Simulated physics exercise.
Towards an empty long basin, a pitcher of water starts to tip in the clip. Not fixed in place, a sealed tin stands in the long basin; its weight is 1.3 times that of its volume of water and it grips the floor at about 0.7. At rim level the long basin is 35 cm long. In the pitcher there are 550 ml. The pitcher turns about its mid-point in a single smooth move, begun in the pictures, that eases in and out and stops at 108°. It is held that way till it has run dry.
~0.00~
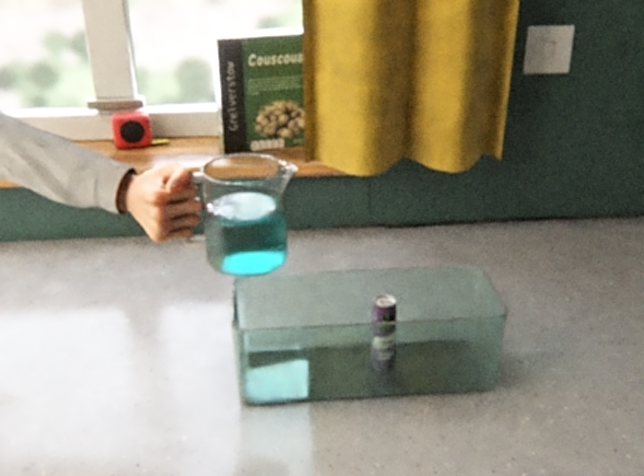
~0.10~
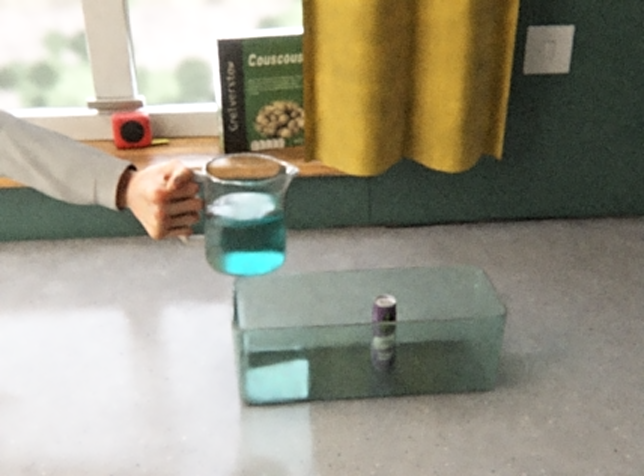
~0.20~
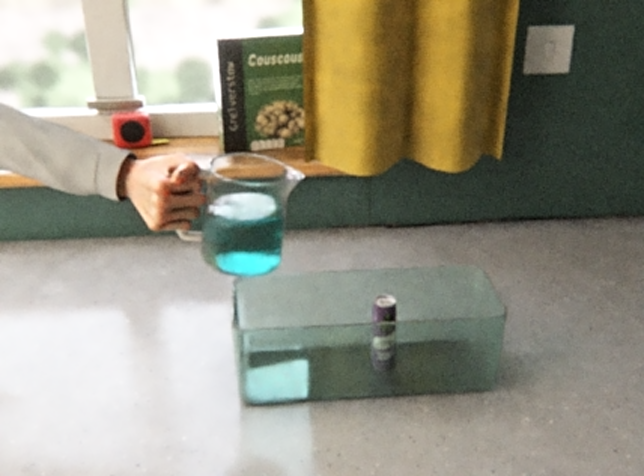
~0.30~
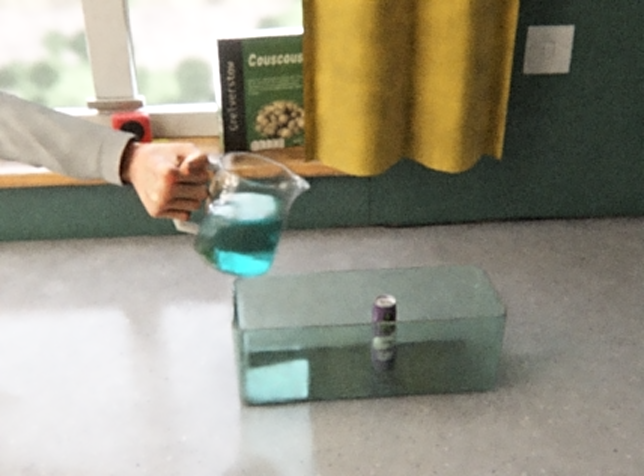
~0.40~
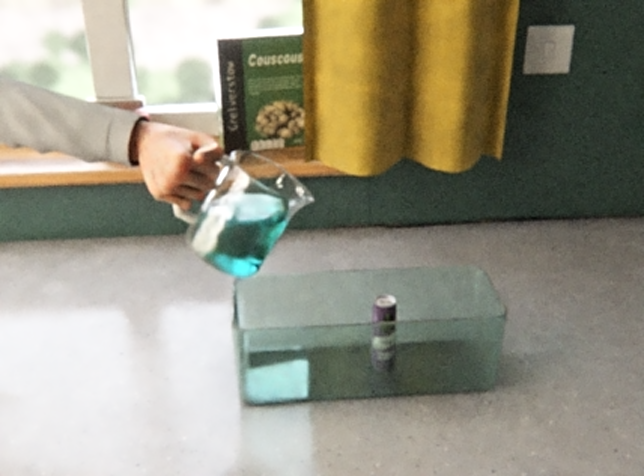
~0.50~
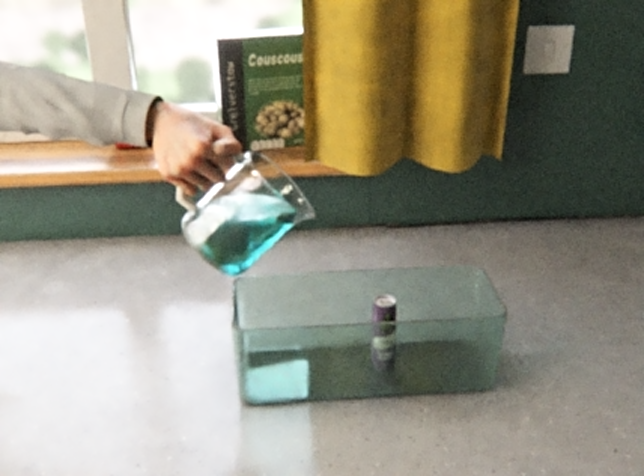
The clip opens on a hand holding a glass pitcher of blue-green water upright above the left end of a clear long basin with a small tin standing inside. The hand tilts the pitcher to the right, slowly at first and then more steeply, while the basin and tin stay still.
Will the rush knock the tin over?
It survives.
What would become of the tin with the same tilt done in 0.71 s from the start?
The tin stays balanced.
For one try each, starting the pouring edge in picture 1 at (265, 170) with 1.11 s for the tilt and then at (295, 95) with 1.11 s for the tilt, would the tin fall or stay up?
First it stays on its base; then it tips over.
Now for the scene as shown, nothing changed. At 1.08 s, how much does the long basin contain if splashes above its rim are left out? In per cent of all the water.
I reckon close to 72 per cent.
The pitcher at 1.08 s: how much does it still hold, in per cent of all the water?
Roughly 18 per cent.
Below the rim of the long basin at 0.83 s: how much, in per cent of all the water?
Some 14 per cent.
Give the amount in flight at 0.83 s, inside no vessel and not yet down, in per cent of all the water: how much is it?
Near 20 per cent at that time.
After 0.83 s the tilt is 92° and 65 per cent is still to pour; the tin stands where it began.
After 1.08 s the tilt is 108° and 17 per cent is still to pour; the tin stands where it began.
After 1.33 s the tilt is 108° and 2 per cent is still to pour; the tin stands where it began.
After 1.61 s the tilt is 108° and 0 per cent is still to pour; the tin stands where it began.
In the end the tin stands where it began.
